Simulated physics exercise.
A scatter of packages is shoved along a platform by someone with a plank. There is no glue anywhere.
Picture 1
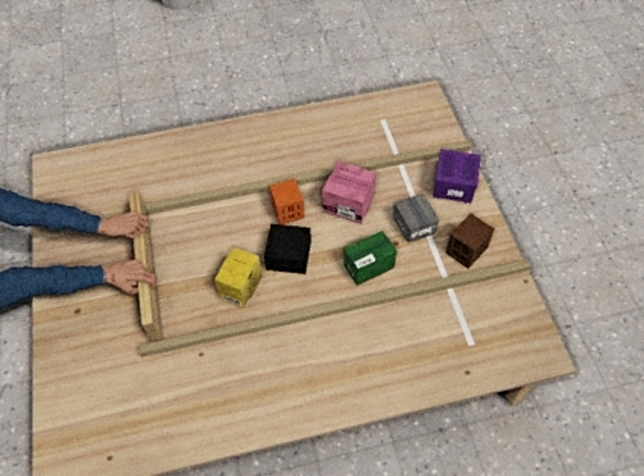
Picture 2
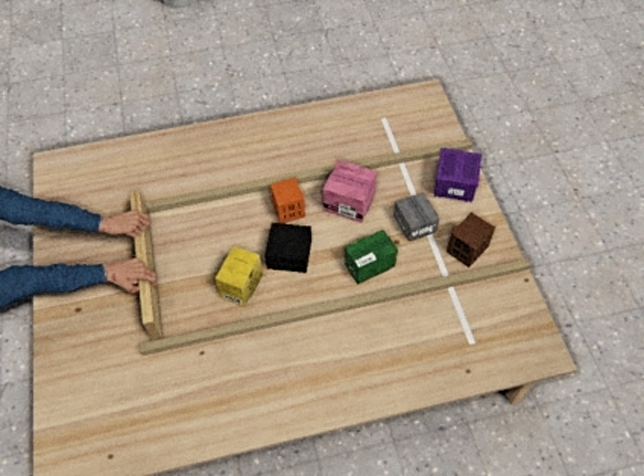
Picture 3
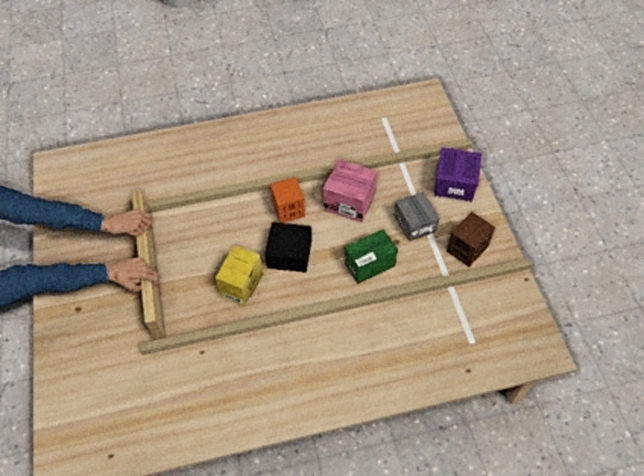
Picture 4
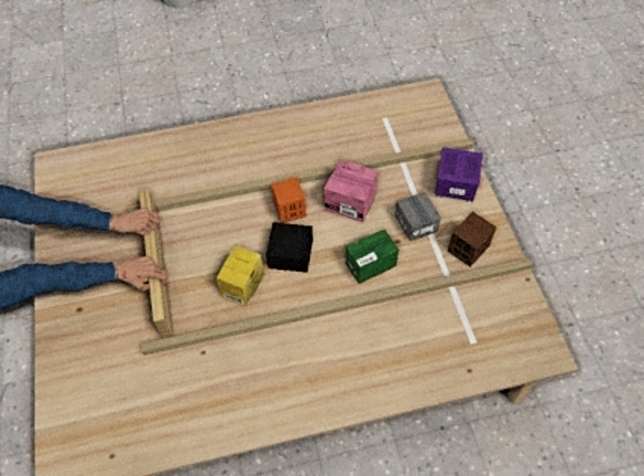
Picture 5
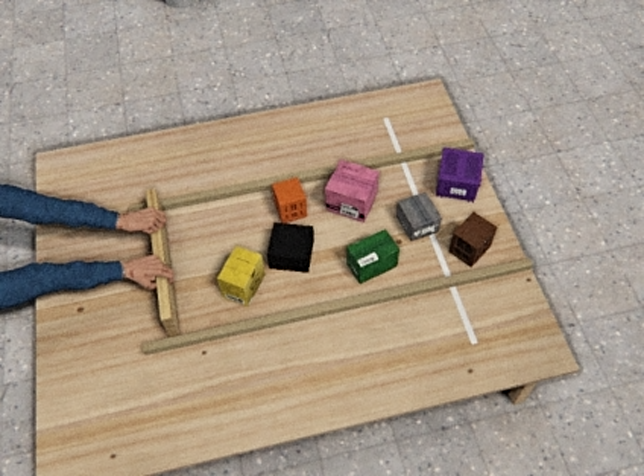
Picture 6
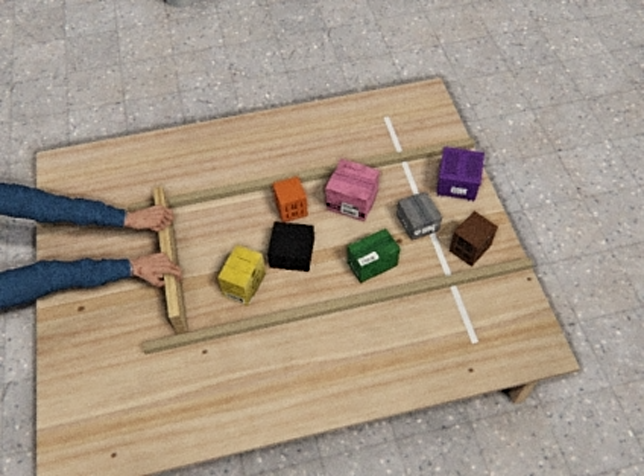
Two hands slide a wooden plank slightly right toward eight colored boxes that stay still.
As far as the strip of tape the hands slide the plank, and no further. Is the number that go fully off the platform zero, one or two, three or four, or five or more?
Seems the ones that don't stay up number one or at most two, for sure.
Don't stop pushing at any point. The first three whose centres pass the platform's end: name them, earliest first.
Purple tote, brown crate, grey parcel.
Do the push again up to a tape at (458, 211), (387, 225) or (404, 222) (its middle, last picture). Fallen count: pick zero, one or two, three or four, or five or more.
Taking the places in the order asked: At least five, then none, then none at all.
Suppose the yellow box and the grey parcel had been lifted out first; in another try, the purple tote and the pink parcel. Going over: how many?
You'd get 1 in the first case and 1 in the second one.
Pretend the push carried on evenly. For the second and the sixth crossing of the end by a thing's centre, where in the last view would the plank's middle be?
Near (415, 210) first, near (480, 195) second.
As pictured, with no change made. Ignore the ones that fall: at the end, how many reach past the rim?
The answer comes to 0.
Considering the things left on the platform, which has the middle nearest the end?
The grey parcel ends up foremost.
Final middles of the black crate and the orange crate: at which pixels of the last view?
In the last picture the black crate sits at (443, 199) while the orange crate sits at (426, 173).
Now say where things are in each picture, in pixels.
The first frame shows purple tote (456, 177); brown crate (470, 241); grey parcel (416, 218); plank (145, 266); tape (422, 220).
The second frame shows brown crate (470, 240); pink parcel (350, 191).
The third frame shows grey parcel (416, 216); yellow box (240, 276).
The fourth frame shows purple tote (458, 175); plank (156, 262).
The fifth frame shows brown crate (473, 240); black crate (291, 247).
The sixth frame shows purple tote (460, 174); brown crate (473, 239); grey parcel (419, 216); plank (170, 259); tape (426, 217).
Soon after, none off yet; purple tote at rest near (460, 174); brown crate at rest near (473, 239); grey parcel at rest near (419, 216).
In the end, the number that fall off is one or two; gone, brown crate and purple tote.
